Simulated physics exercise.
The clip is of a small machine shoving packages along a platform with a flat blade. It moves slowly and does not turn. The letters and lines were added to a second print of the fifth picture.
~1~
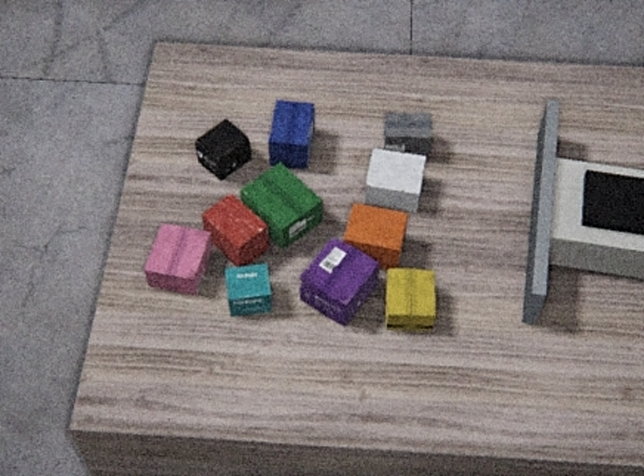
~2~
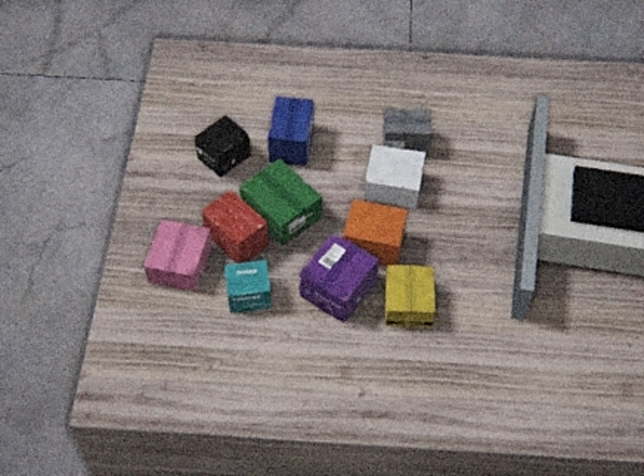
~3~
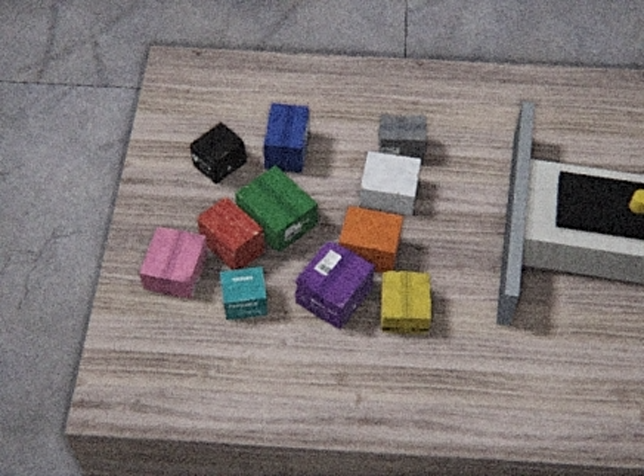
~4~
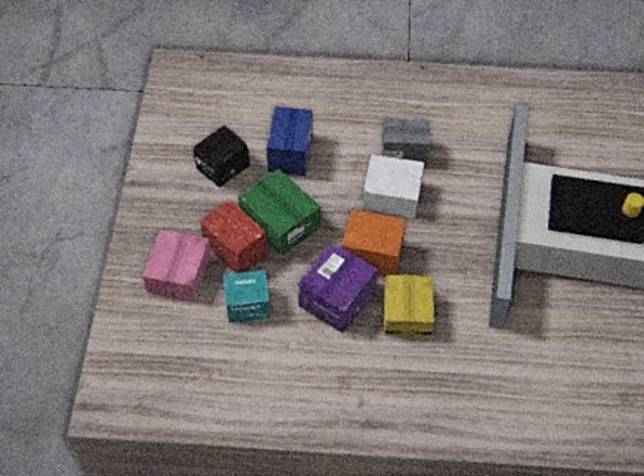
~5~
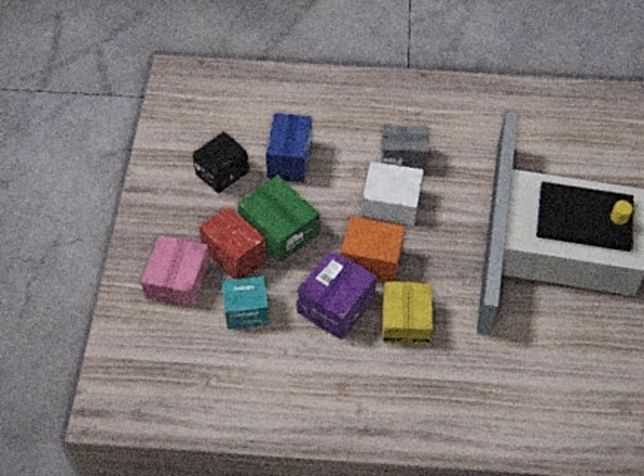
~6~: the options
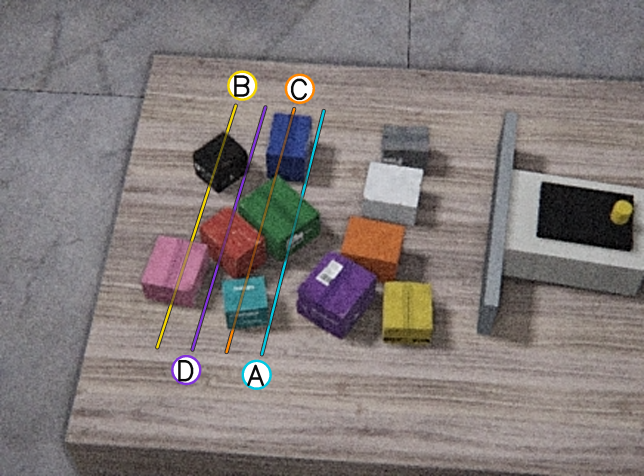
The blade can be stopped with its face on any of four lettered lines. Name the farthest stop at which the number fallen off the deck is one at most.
No second one falls up to C.
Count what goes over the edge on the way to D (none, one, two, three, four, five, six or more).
Two.
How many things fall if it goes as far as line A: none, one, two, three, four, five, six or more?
In all, none.
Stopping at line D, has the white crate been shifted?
By then, yes.
On the marked copy, A at (296, 222); B at (200, 216); C at (263, 220); D at (232, 218).
Following C. Soon after the start, robot (491, 209); grey parcel (396, 147); yellow parcel (368, 306).
Later, robot (405, 203); pink box (150, 262); turquoise box (178, 299).
In the end, robot (341, 200); pink box (114, 250); turquoise box (112, 295); none fallen.
As for the rest, A is within the limit but short; B drops four; D drops two.
